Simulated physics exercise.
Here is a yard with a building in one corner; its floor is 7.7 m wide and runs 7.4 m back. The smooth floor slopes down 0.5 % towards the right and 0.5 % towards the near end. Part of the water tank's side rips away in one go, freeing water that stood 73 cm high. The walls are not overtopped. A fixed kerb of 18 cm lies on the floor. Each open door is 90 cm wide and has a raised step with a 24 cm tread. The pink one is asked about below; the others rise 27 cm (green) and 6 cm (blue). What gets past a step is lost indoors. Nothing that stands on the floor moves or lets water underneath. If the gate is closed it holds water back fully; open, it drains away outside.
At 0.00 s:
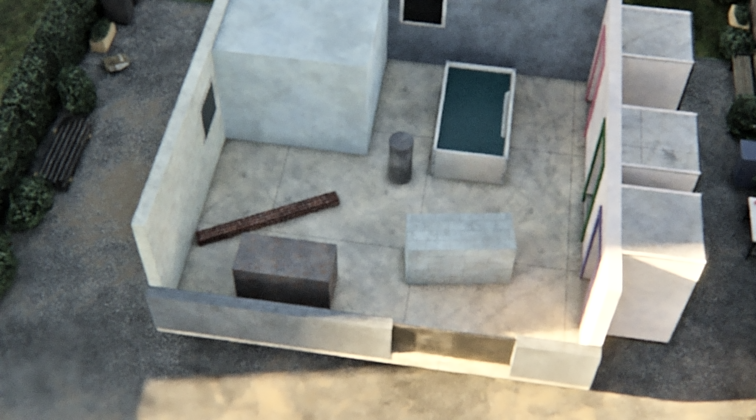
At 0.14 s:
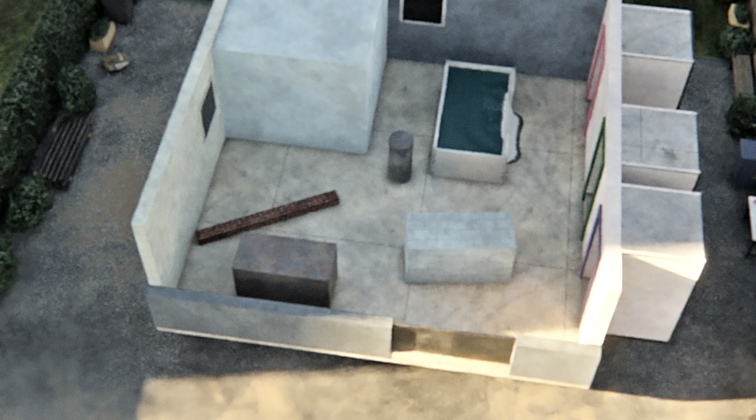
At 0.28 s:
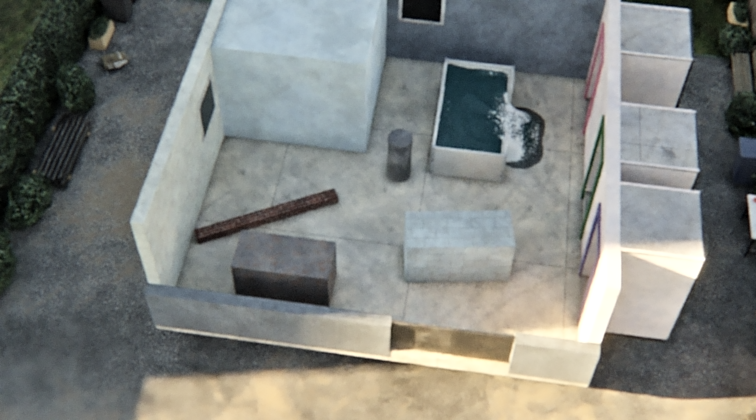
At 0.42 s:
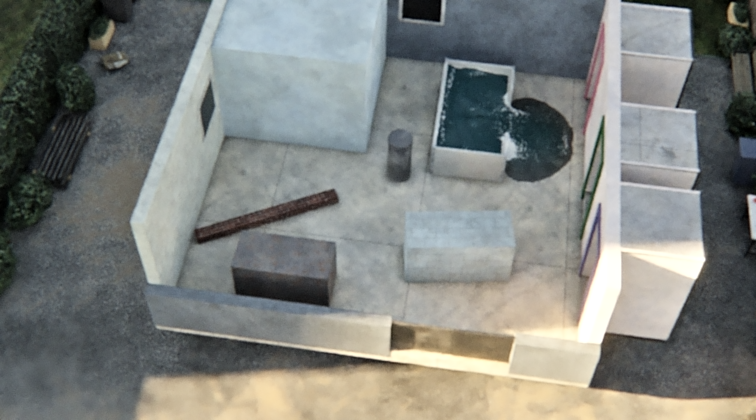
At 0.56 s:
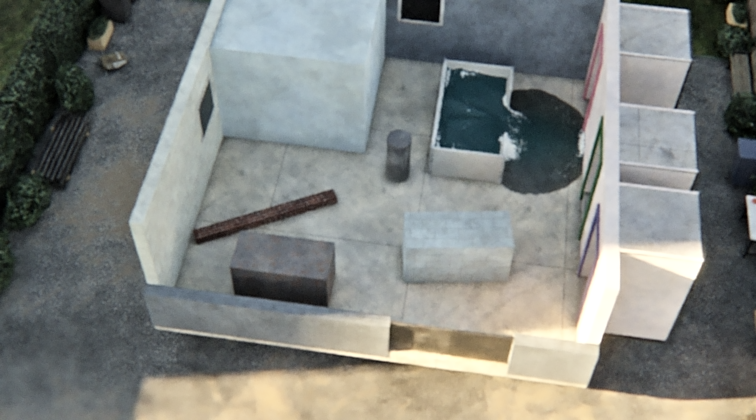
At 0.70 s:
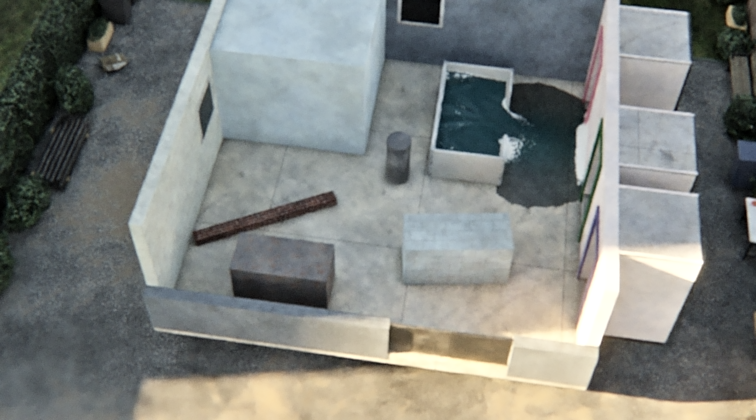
Dark green water burst through the right side of a tank in a walled yard, splashed white at the gap, and spread across the pale floor in a widening pool that reached the pink door.
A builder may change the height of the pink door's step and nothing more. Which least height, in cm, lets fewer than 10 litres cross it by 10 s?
Some 35 cm above the ground.
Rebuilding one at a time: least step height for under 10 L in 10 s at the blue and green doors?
About 9.0 cm at blue and 12.5 cm at green.
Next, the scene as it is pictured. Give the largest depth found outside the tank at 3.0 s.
Up to some 28 cm.
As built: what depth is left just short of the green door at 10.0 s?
About 4.5 cm.
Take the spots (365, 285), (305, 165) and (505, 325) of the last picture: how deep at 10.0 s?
About 5, 0 and 8 cm.
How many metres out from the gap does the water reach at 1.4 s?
Roughly 3.4 m.
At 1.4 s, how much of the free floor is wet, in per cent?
Near 15 per cent is wet.
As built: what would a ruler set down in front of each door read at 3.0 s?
In cm: Green 12, pink 21, blue 5.
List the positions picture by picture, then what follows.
In the first picture, still water, 73 cm deep, in the water tank at (475, 111); the pink door at (595, 84) is dry.
In the second picture, the gap is at (506, 130), the front 0.3 m out at (520, 120); the back of the water tank holds 73 cm.
In the third picture, the gap is at (505, 129), the front 0.8 m out at (539, 154); the back of the water tank holds 69 cm.
In the fourth picture, water pours out at (505, 129) and has run 1.4 m, to (567, 156); about 9 cm deep outside, 62 cm at the back.
In the fifth picture, water pours out at (504, 130) and has run 1.7 m, to (584, 123); about 7 cm deep outside, 61 cm at the back.
In the sixth picture, the front is at (596, 121), 2.0 m from the gap at (503, 131); 4.8 m2 of floor is wet, 56 cm left at the back; water is at the pink door at (593, 85).
After 1.4 s water covers 15 % of the floor, deepest (47 cm) near (577, 153); 28 cm at the pink door, 89 litres in over its 6 cm step.
After 3.0 s water covers 35 % of the floor, deepest (28 cm) near (580, 88); 21 cm at the pink door, 281 litres in over its 6 cm step.
After 10.0 s water covers 85 % of the floor, deepest (10 cm) near (346, 336); 7 cm at the pink door, 441 litres in over its 6 cm step.
At the pink door as built, the water arrived by 0.7 s and peaked near 28 cm at 1.4 s.
Run again over the same 10 s with other heights there, 26 litres in over 29.5 cm, 2 litres over 40 cm. The limit of 10 litres is kept from about 35 cm up.
